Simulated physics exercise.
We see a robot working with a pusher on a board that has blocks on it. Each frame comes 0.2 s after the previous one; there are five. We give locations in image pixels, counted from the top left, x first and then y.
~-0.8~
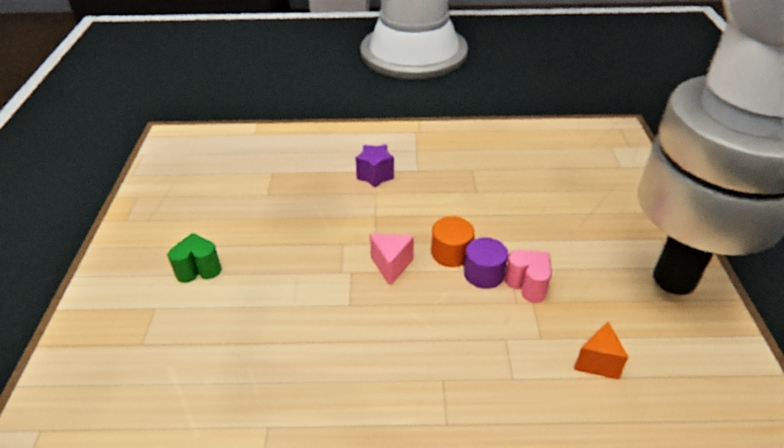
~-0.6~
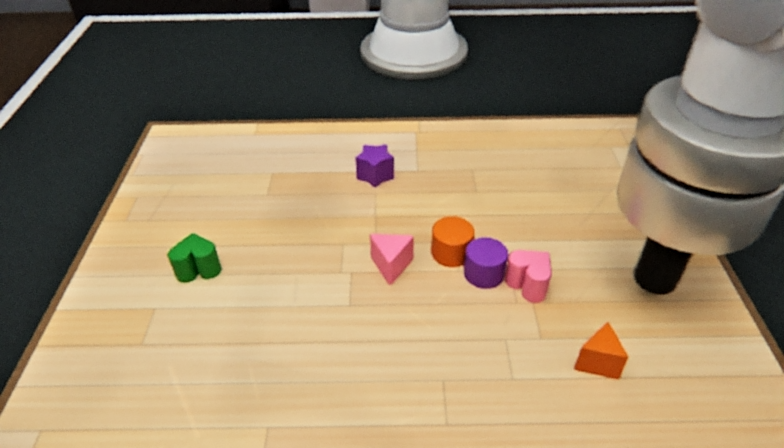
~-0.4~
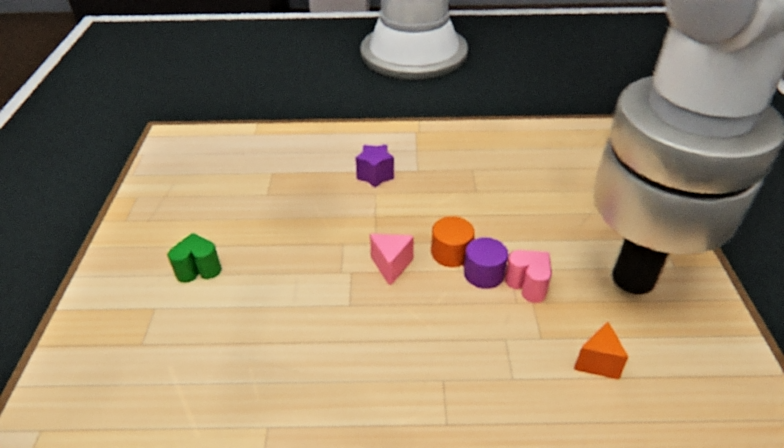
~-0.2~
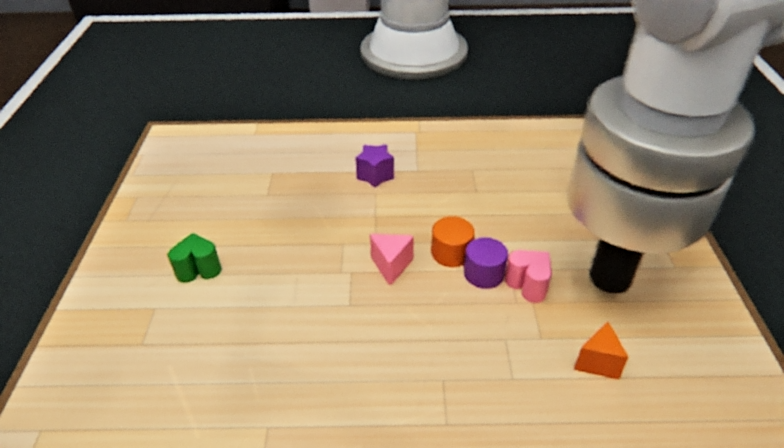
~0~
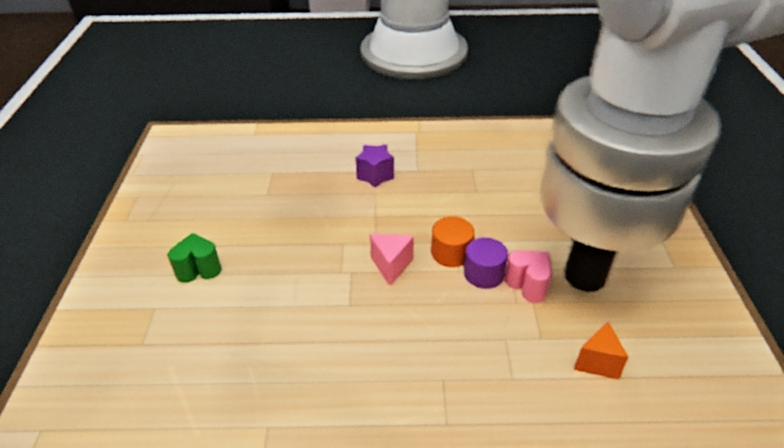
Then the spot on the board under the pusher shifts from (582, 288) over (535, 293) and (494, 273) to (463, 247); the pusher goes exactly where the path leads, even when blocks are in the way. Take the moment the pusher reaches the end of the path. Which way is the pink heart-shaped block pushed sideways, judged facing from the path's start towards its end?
Sideways, to the left.
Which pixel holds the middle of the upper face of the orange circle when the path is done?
Its top centre lands on (425, 217).
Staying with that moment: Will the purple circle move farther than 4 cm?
Yes
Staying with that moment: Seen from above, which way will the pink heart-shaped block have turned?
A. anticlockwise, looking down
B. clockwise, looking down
My answer is option A.
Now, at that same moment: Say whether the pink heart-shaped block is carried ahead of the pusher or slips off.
The pusher loses it on the way.
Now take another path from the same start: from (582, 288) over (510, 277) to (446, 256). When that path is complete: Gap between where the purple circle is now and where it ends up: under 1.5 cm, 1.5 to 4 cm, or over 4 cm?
Band: Over 4 cm.
What follows on the original path. One third of the way, pusher (536, 282); orange circle (435, 222); purple circle (457, 248); pink heart-shaped block (500, 262), turned 15° clockwise.
Two thirds of the way, pusher (495, 262); pink triangular piece (385, 241), turned 15° anticlockwise; orange circle (427, 218); purple circle (419, 247); pink heart-shaped block (461, 259), turned 30° anticlockwise.
At the end, pusher (464, 236); pink triangular piece (384, 240), turned 20° anticlockwise; orange circle (425, 217); purple circle (418, 247); pink heart-shaped block (459, 258), turned 40° anticlockwise.
